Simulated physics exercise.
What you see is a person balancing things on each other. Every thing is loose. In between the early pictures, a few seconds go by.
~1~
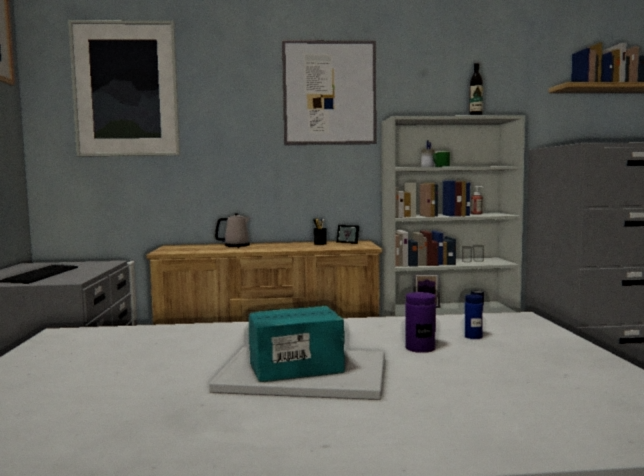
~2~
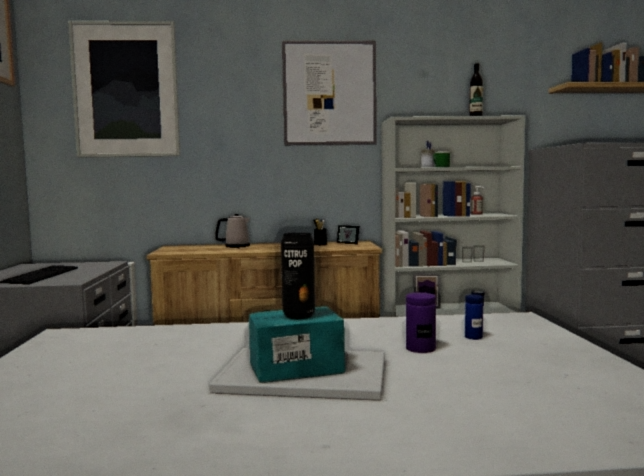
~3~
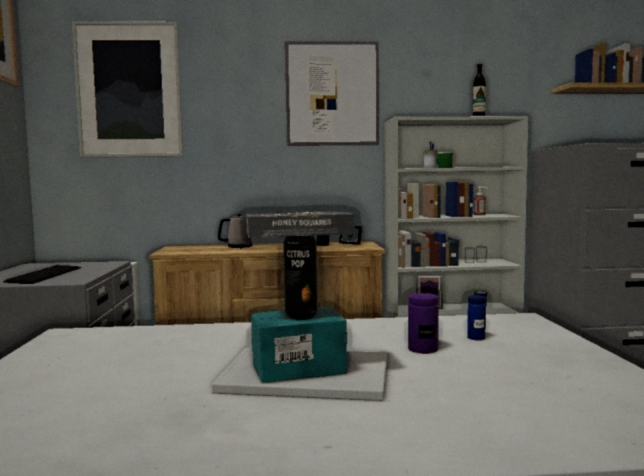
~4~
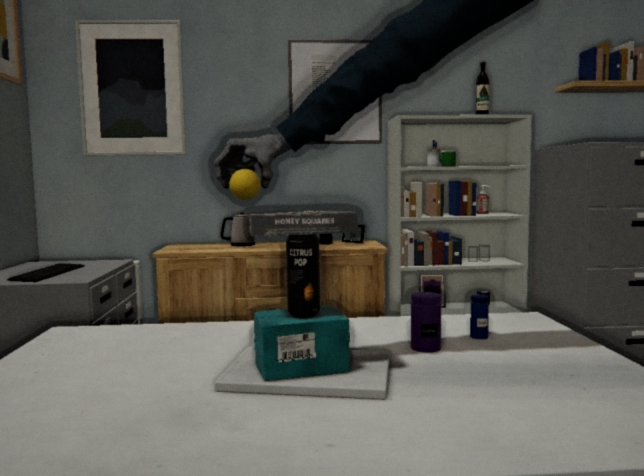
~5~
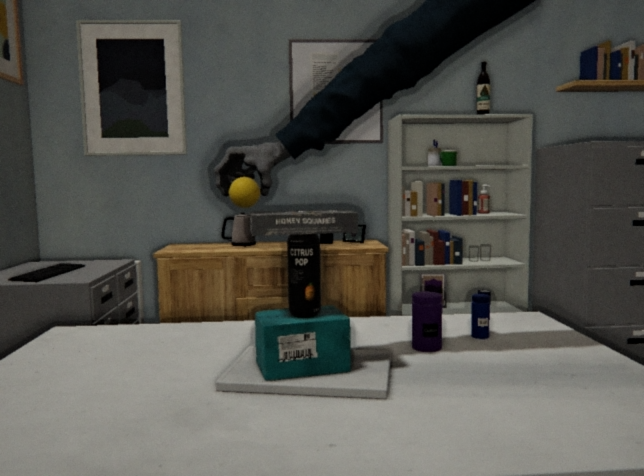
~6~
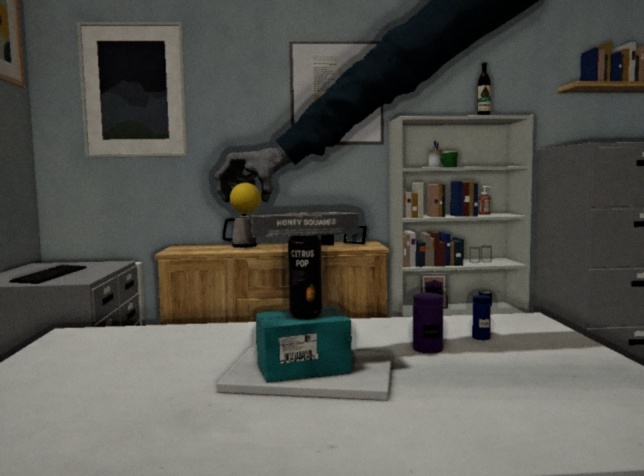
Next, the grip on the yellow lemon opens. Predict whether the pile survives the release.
Honestly, the pile doesn't make it, sadly.
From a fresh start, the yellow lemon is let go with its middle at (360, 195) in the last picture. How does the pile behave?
Observed: Pile falls.
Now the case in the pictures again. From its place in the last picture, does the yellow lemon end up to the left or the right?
As we see it, to our left.
Then, 0.30 s after the last picture, yellow lemon now fallen.
Then, 0.50 s after the last picture, things are still on the move.
Then, 0.60 s after the last picture, as before.
At rest, fallen, yellow lemon; the other 6 in place. Seen from the same camera at the end, yellow lemon near (95, 367). The pile comes apart.
